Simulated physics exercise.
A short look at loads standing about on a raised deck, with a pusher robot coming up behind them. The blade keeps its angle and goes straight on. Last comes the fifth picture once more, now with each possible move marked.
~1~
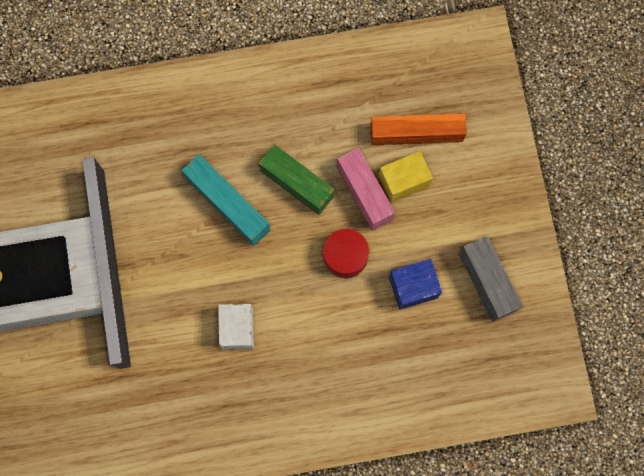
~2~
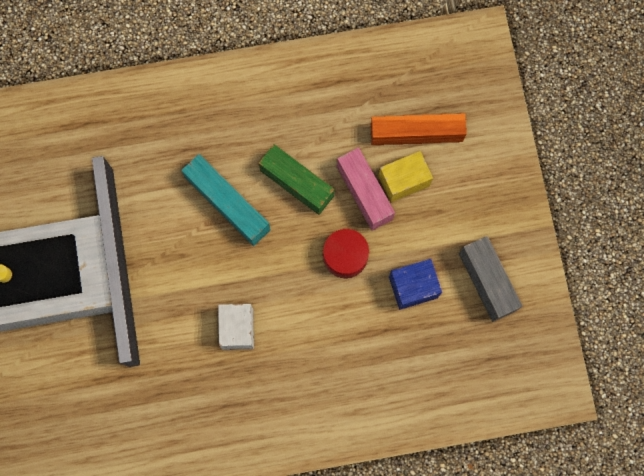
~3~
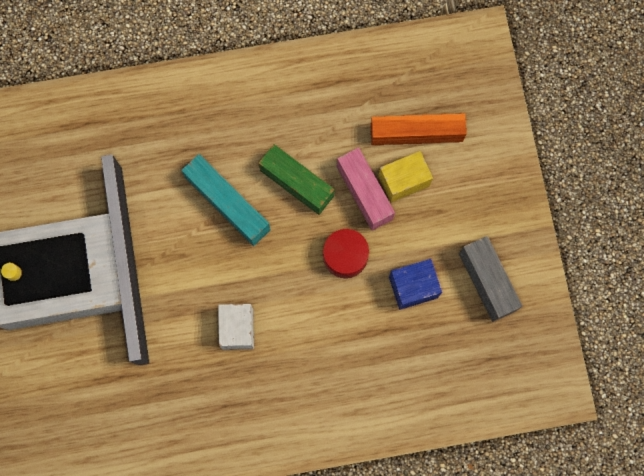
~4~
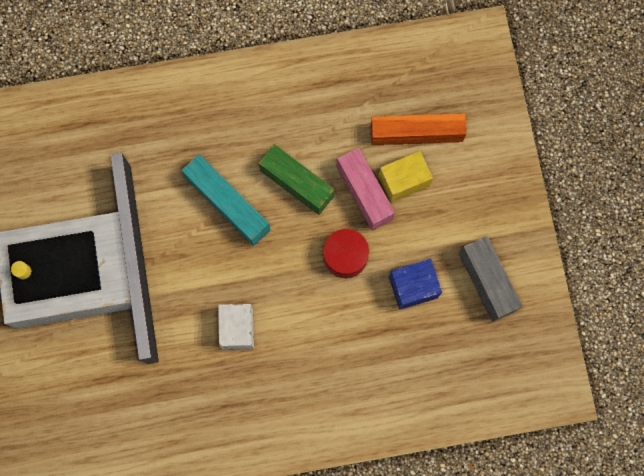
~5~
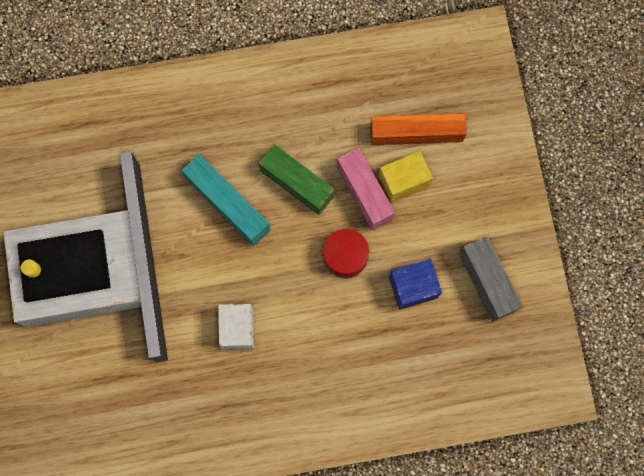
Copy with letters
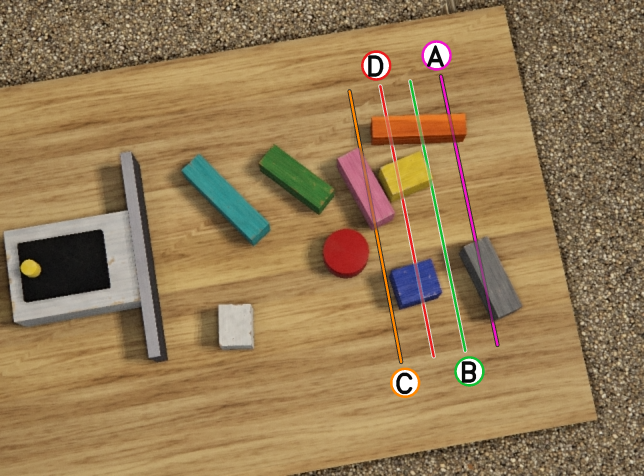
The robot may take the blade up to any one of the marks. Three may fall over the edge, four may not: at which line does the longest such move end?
As far as mark A.
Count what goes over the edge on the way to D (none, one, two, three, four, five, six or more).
By then, none.
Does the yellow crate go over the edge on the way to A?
By then, yes.
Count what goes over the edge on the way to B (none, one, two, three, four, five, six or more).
In all, none.
On the marked copy, A at (468, 207); B at (437, 212); C at (375, 223); D at (406, 218).
With A. Early on, robot (189, 244); white crate (296, 316); green bar (311, 182).
Further on, robot (308, 224); orange stick (458, 120); yellow crate (468, 171).
At the end, robot (402, 207); grey bar over the edge; yellow crate over the edge; three fallen.
As for the rest, B is within the limit but short; C is within the limit but short; D is within the limit but short.
